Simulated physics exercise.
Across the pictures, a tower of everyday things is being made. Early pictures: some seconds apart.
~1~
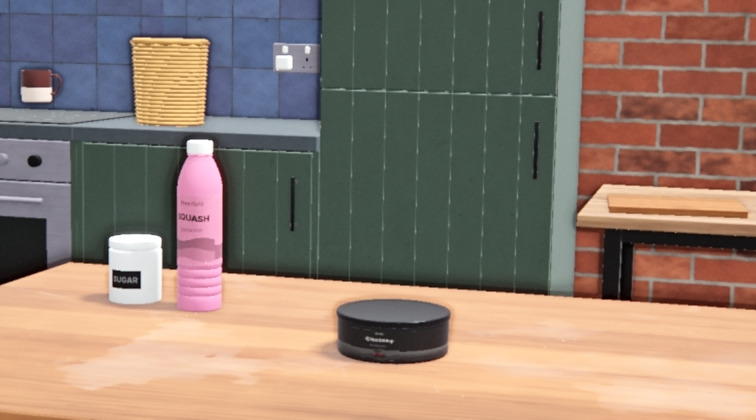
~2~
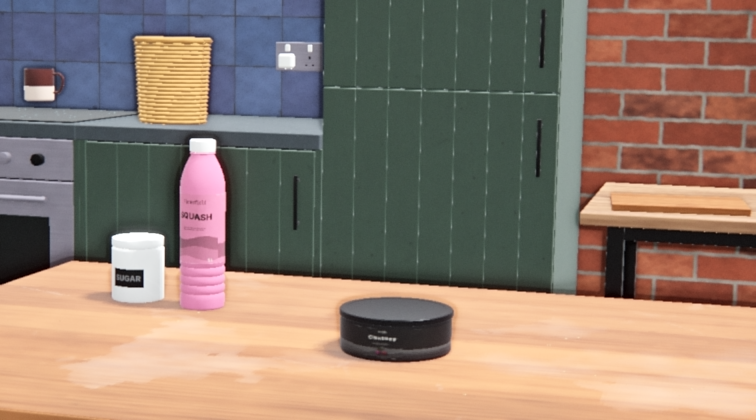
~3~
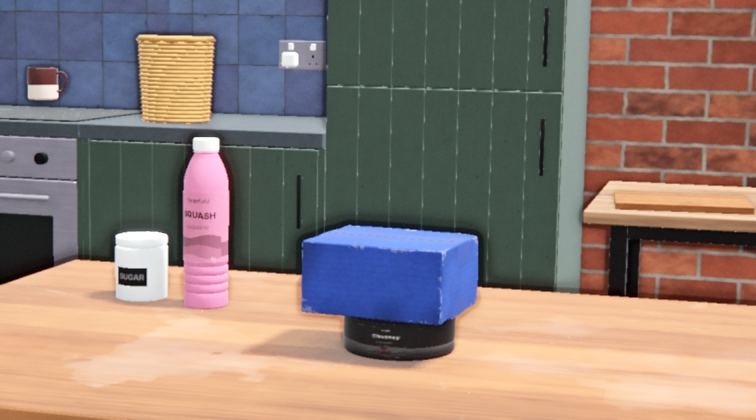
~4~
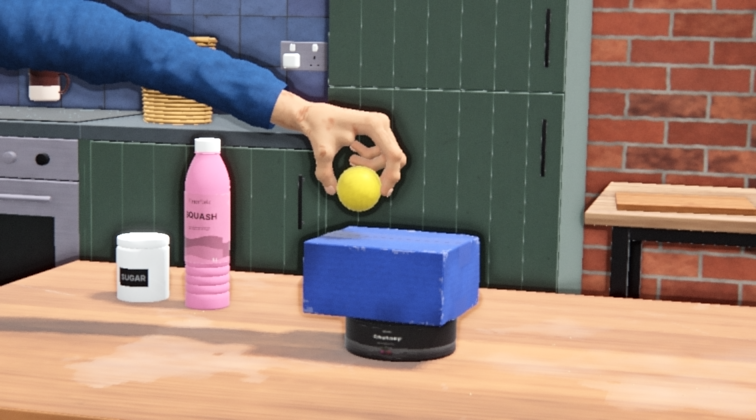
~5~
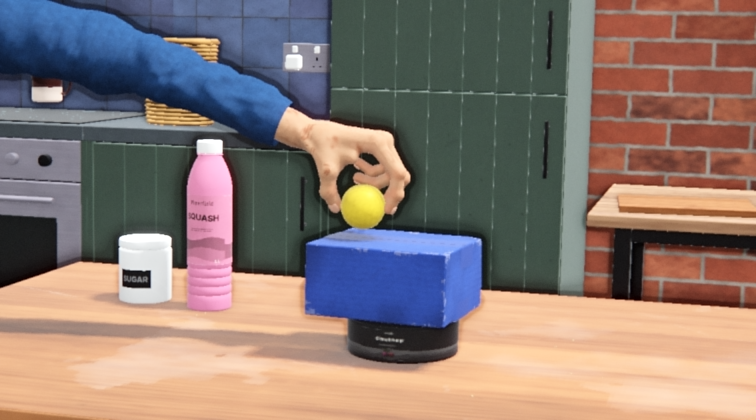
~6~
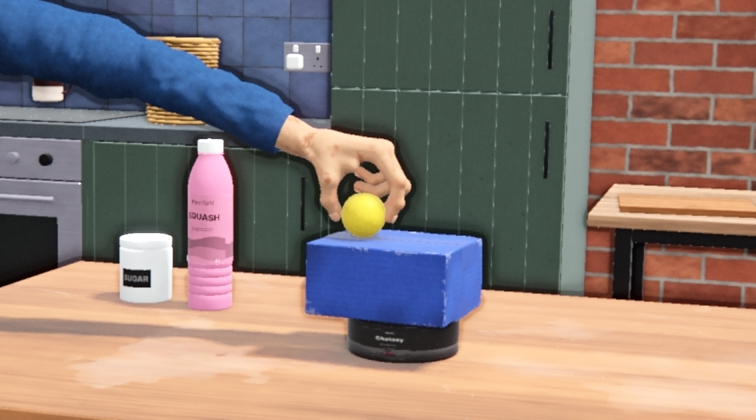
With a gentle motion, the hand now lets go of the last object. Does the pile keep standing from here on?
The pile will be okay.
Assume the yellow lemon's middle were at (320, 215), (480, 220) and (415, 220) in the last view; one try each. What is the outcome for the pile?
In order, the pile tumbles down, then tumbles down, and lastly stands firm.
Then, 0.70 s past the last view, things are still on the move.
Then, 1.60 s past the last view, nothing moves.
Then, 2.50 s past the last view, yellow lemon resting near (363, 216).
Finally, all 5 still in place. Final places as the last picture's camera would see them, yellow lemon near (362, 216). The pile keeps its balance.
